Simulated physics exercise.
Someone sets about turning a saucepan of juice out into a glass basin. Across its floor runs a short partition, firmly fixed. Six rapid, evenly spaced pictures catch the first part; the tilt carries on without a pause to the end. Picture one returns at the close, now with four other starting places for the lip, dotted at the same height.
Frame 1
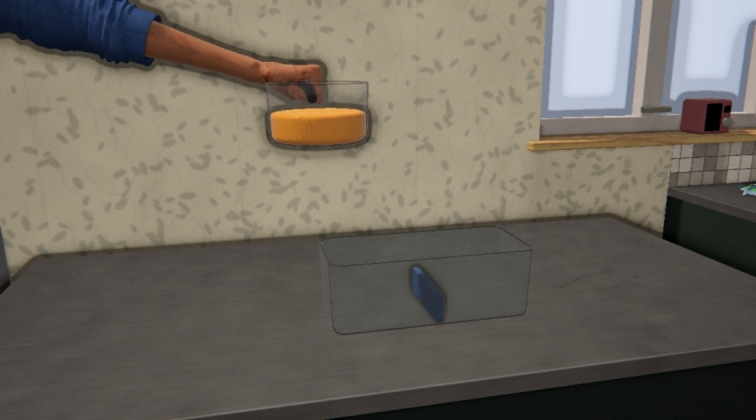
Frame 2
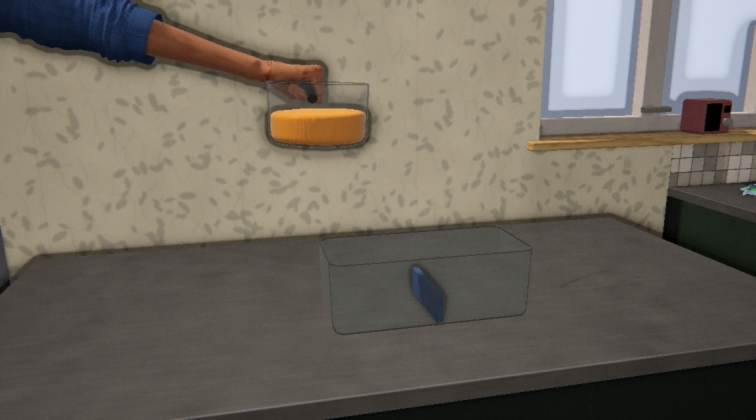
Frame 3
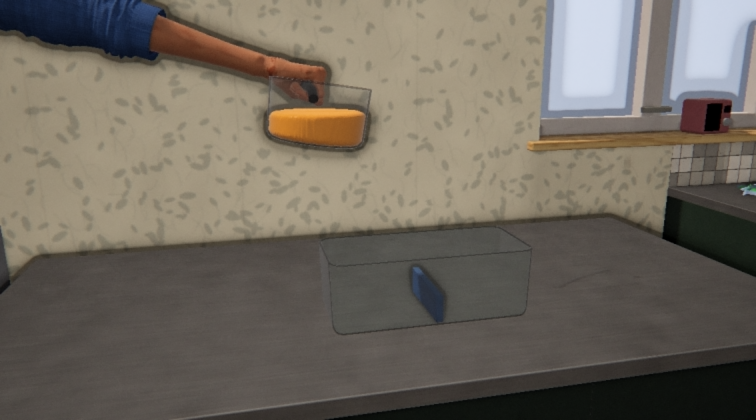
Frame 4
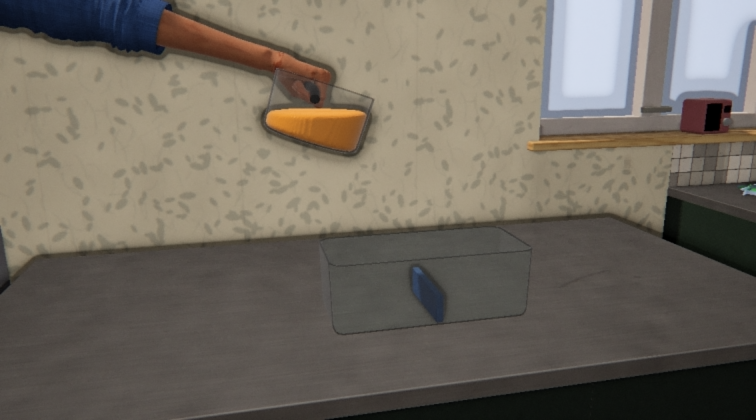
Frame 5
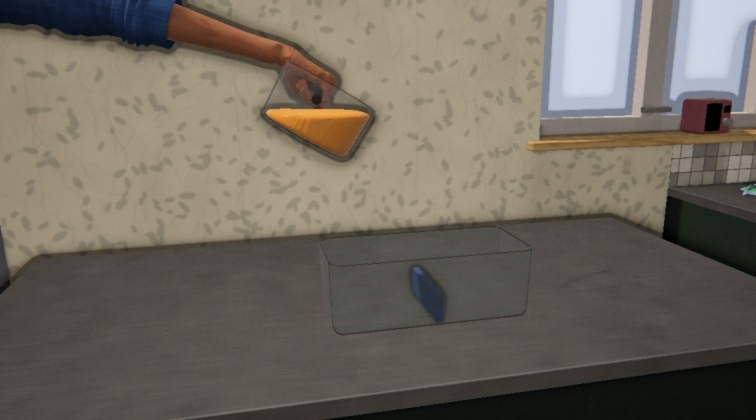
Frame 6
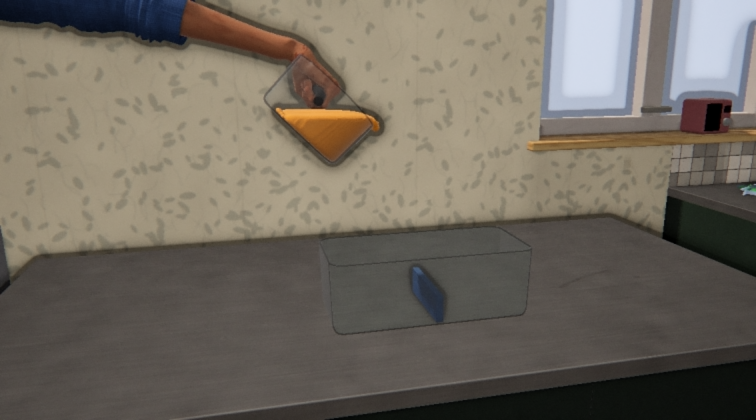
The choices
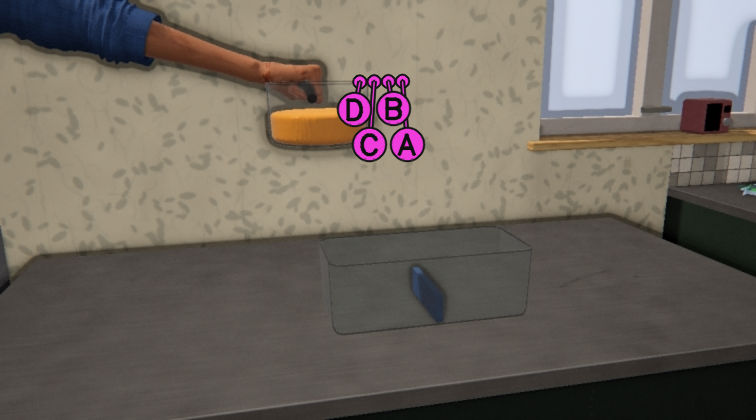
Orange juice in a clear pan tilting rightward in a person's hand above a glass basin, then just starting over the lip.
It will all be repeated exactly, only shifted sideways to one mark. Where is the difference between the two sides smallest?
Go for B.
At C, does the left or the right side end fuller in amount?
The left one.
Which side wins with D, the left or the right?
The left side.
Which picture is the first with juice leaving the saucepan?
Picture 6.
On the marked copy, A at (402, 81); B at (388, 81); C at (374, 81); D at (359, 82).
For spot A, about 27 % ends left of the wall and 72 % right of it.
For spot B, about 49 % ends left of the wall and 50 % right of it.
For spot C, about 75 % ends left of the wall and 23 % right of it; 3 % is lost outside.
For spot D, about 93 % ends left of the wall and 4 % right of it; 3 % is lost outside.
